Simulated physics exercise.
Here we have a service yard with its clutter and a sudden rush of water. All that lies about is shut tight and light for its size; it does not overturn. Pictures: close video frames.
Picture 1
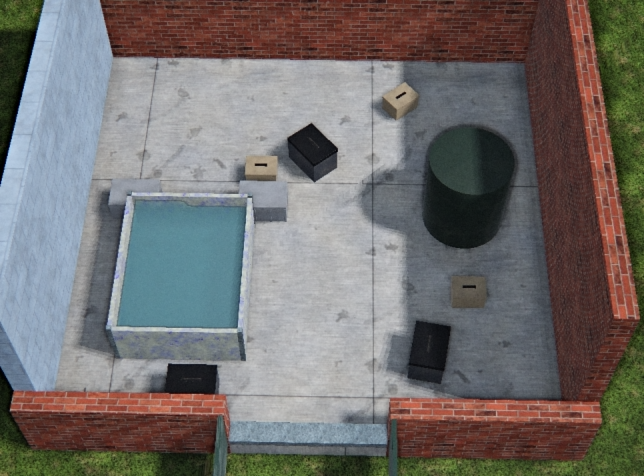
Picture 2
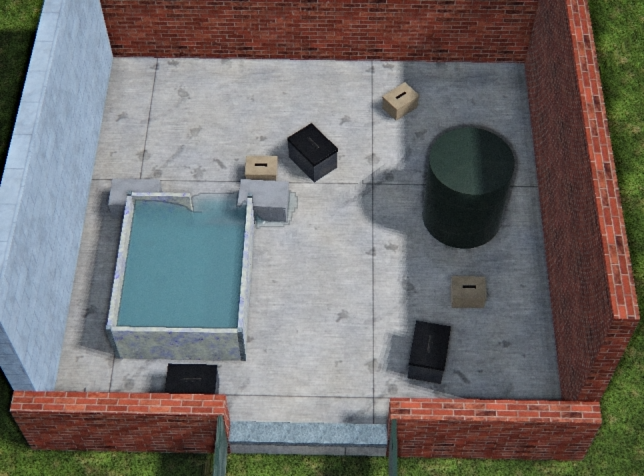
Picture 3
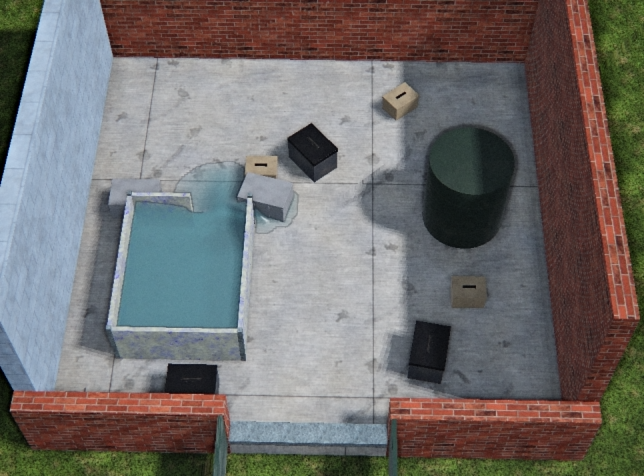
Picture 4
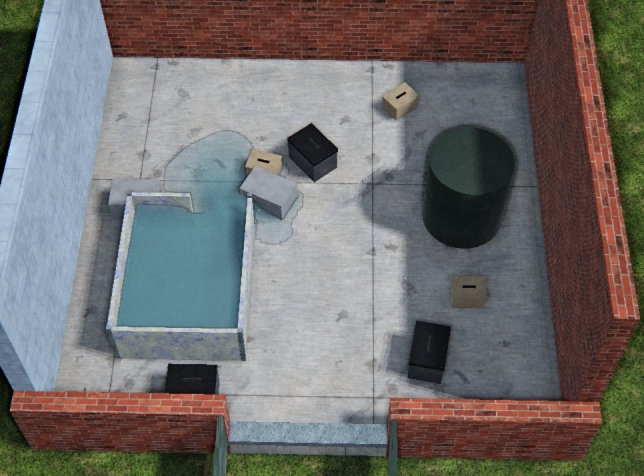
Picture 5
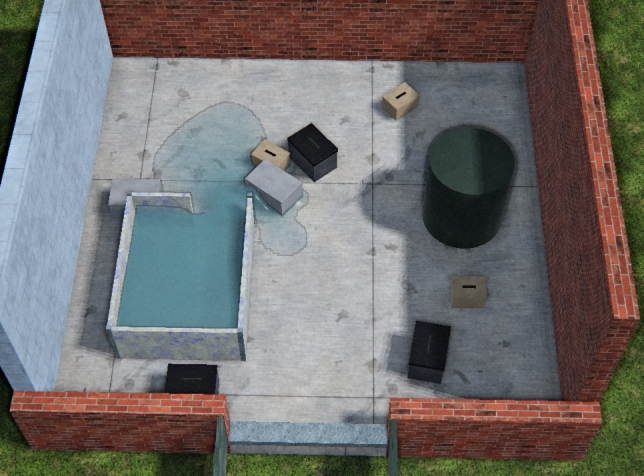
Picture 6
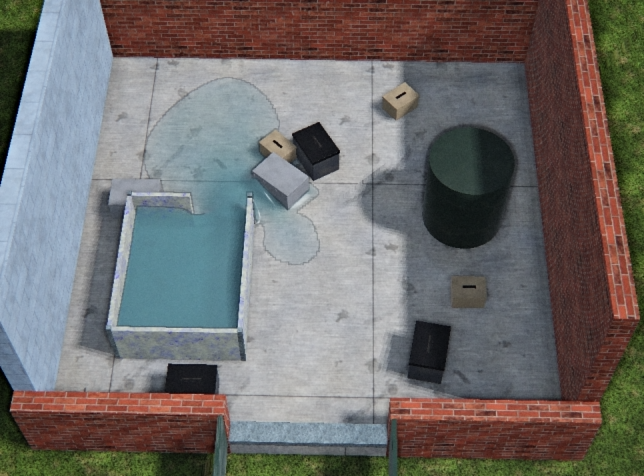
Water poured through a gap in the back wall of the raised pool and spread across the concrete, pushing a grey block and then a small tan box slightly toward the black box behind them.
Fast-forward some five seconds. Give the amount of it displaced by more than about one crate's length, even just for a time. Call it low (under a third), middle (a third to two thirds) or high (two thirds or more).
Middle.
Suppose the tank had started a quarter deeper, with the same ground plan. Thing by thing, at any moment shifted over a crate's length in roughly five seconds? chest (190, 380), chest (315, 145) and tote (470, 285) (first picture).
Taking them as listed, the first stopped before it, the second reached the mark and the third stopped before it.
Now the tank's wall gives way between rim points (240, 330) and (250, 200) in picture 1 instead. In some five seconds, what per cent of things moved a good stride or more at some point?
Roughly 20 percent.
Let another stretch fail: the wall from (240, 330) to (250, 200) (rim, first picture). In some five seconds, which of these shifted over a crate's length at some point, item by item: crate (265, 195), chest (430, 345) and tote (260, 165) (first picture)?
Here is how they go, in order: Fails to go that far, dislodged that far, and fails to go that far.
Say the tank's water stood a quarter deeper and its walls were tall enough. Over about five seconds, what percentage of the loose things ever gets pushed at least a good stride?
I'd say somewhere about 50 percent.
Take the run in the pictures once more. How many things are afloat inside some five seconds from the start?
The answer is 0.
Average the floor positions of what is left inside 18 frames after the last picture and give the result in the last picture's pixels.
What remains is centred near (343, 214).
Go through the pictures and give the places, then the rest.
In the first picture, a tote at (261, 165), on the bottom; a crate at (263, 194) rests on the ground; 0 of 8 have shifted.
In the second picture, a tote at (261, 165) rests on the ground; a crate at (263, 193) rests on the ground; 0 of 8 have shifted.
In the third picture, a tote at (261, 165), on the bottom; a crate at (265, 190) rests on the ground, close to its start; 1 of 8 have shifted.
In the fourth picture, a tote at (263, 161) rests on the ground, close to its start; a crate at (268, 186) rests on the ground, close to its start; 2 of 8 have shifted.
In the fifth picture, a tote at (270, 153) rests on the ground, close to its start; a crate at (273, 180), on the bottom, close to its start; 2 of 8 have shifted.
In the sixth picture, a tote at (278, 144), on the bottom, a stride from its start; a crate at (280, 174), on the bottom, a stride from its start; 2 of 8 have shifted.
A moment on, 2 of 8 are well off their spots; 0 afloat.
Next, 3 of 8 are well off their spots; 0 afloat.
Later, 3 of 8 are well off their spots; 0 afloat.
In the end, 4 of 8 are well off their spots, and 4 have been at some point; 0 afloat.
